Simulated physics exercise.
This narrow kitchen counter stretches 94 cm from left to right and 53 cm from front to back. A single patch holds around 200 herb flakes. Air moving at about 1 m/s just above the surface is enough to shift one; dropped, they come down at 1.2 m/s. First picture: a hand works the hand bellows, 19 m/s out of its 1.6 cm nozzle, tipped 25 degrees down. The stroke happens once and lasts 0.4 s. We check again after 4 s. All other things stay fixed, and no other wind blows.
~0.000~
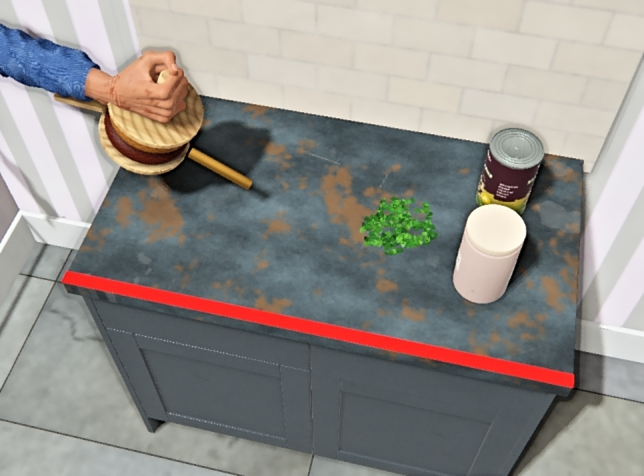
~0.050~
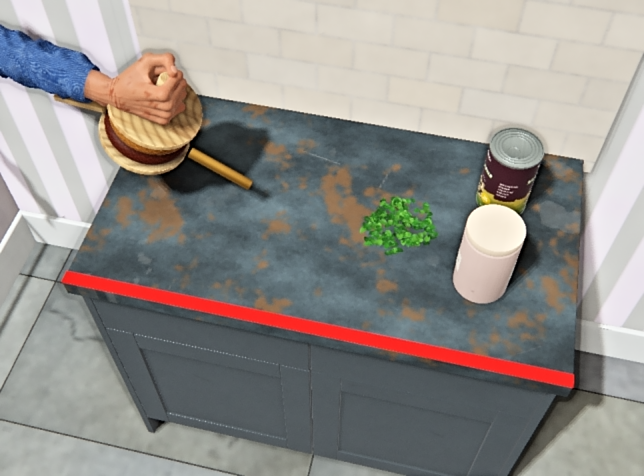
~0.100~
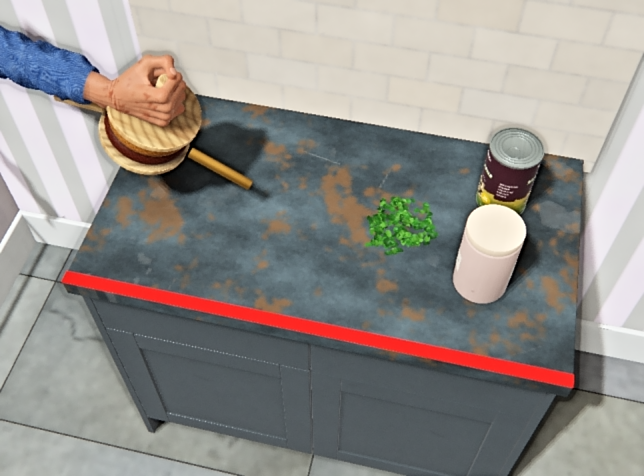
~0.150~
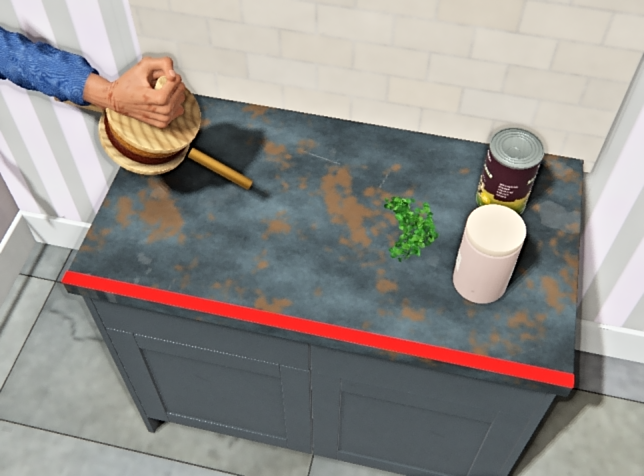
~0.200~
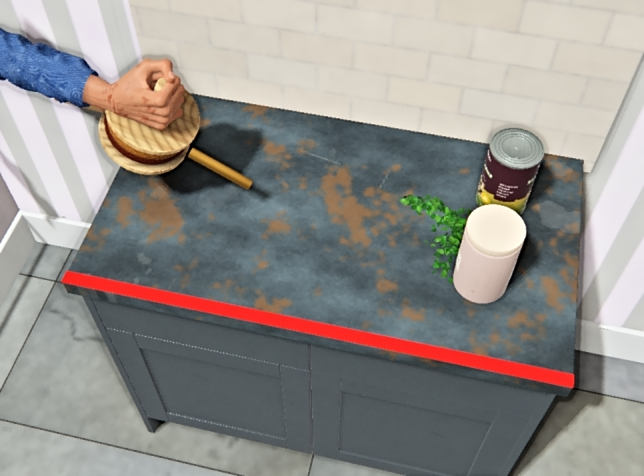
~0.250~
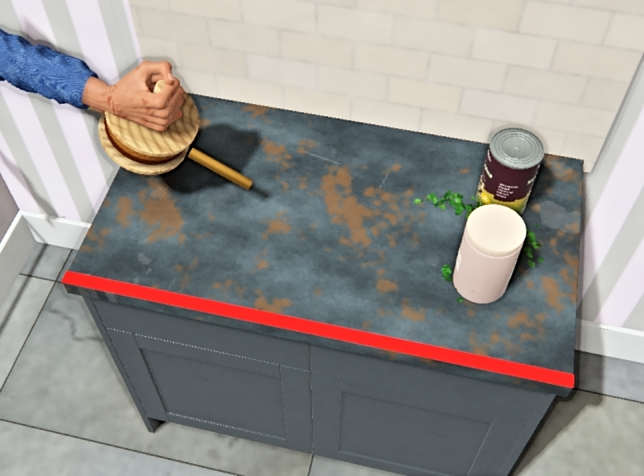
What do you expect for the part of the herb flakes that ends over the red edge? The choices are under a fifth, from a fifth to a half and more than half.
It does not reach a fifth.
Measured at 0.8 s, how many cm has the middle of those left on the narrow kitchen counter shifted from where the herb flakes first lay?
It works out to close to 20 cm.
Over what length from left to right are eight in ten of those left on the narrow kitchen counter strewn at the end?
Around 0 centimetres from left to right.
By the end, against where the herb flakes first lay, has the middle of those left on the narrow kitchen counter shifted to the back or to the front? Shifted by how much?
Shift toward the far edge, approx. 10 cm.
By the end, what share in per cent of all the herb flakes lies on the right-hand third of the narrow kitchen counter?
Roughly 30 %.
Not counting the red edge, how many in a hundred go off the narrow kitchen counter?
Some 70 per cent.
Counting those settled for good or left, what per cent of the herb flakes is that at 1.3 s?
Estimated share: Near 100 %.
After 0.8 s, 3 % are over the red edge; the middle of those left on the top is near (487, 206); 89 % are gone or lie where they will stay.
After 1.3 s, 3 % are over the red edge; the middle of those left on the top is near (487, 206); 100 % are gone or lie where they will stay.
After 2.2 s, 3 % are over the red edge; the middle of those left on the top is near (487, 206); 100 % are gone or lie where they will stay.
After 4.0 s, at the end, 3 % are over the red edge; the middle of those left on the top is near (487, 206).
